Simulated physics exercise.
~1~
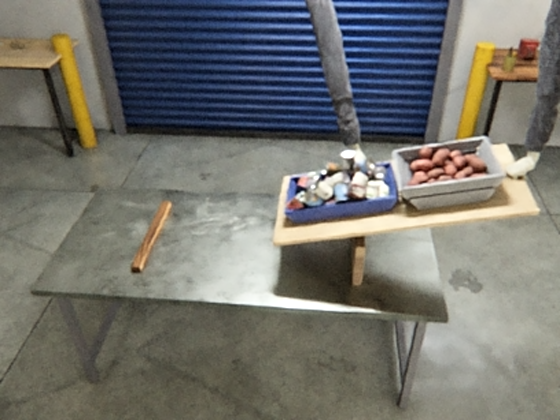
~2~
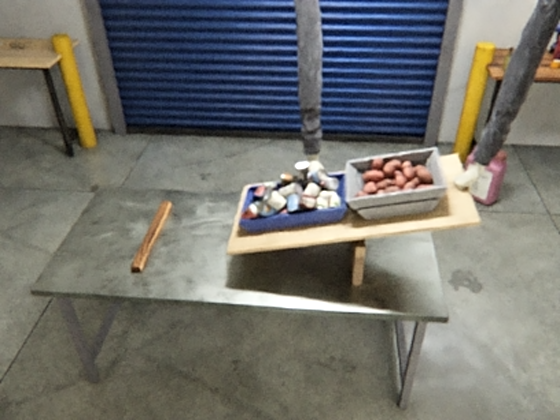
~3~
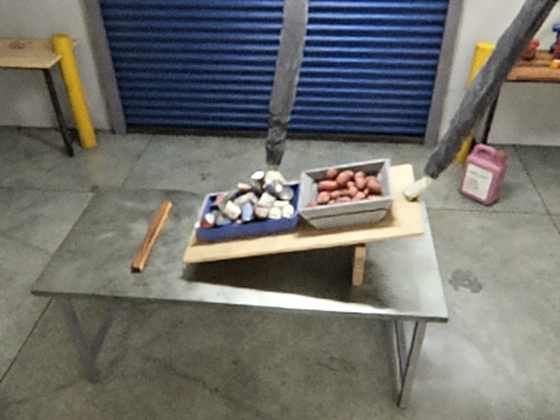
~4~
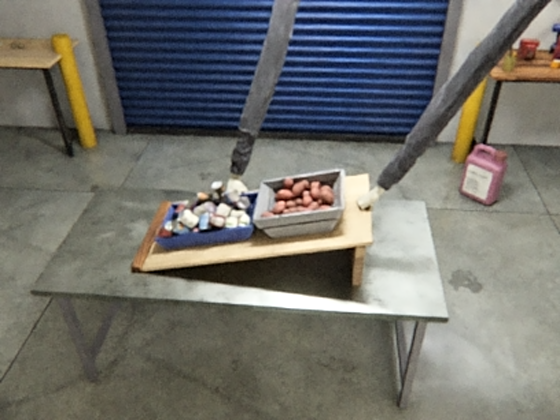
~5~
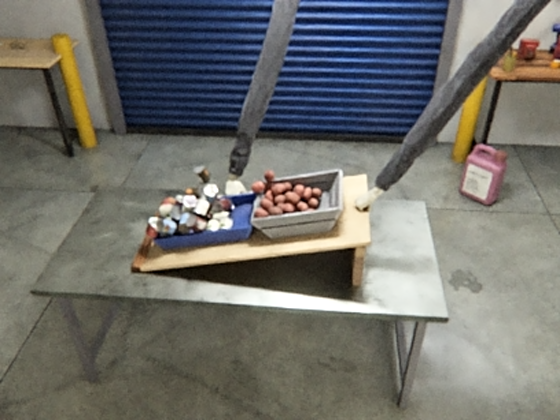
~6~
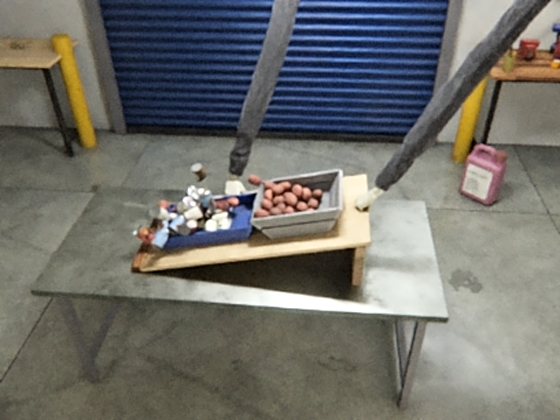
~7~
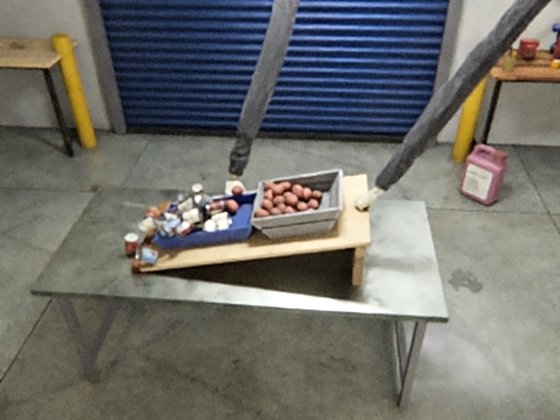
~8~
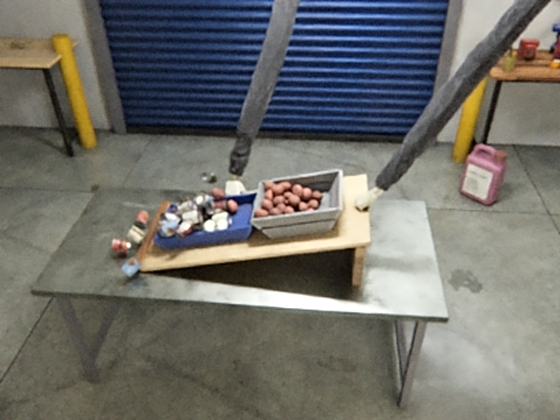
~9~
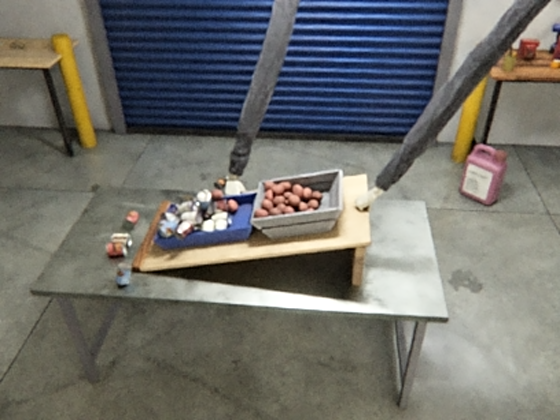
We see two sleeved arms push a tilted board carrying a blue container of small tins and a grey container of red potatoes leftward until it stops against a wooden batten on a metal table; the contents jolt forward, and several tins tumble onto the tabletop, while most potatoes stay put.
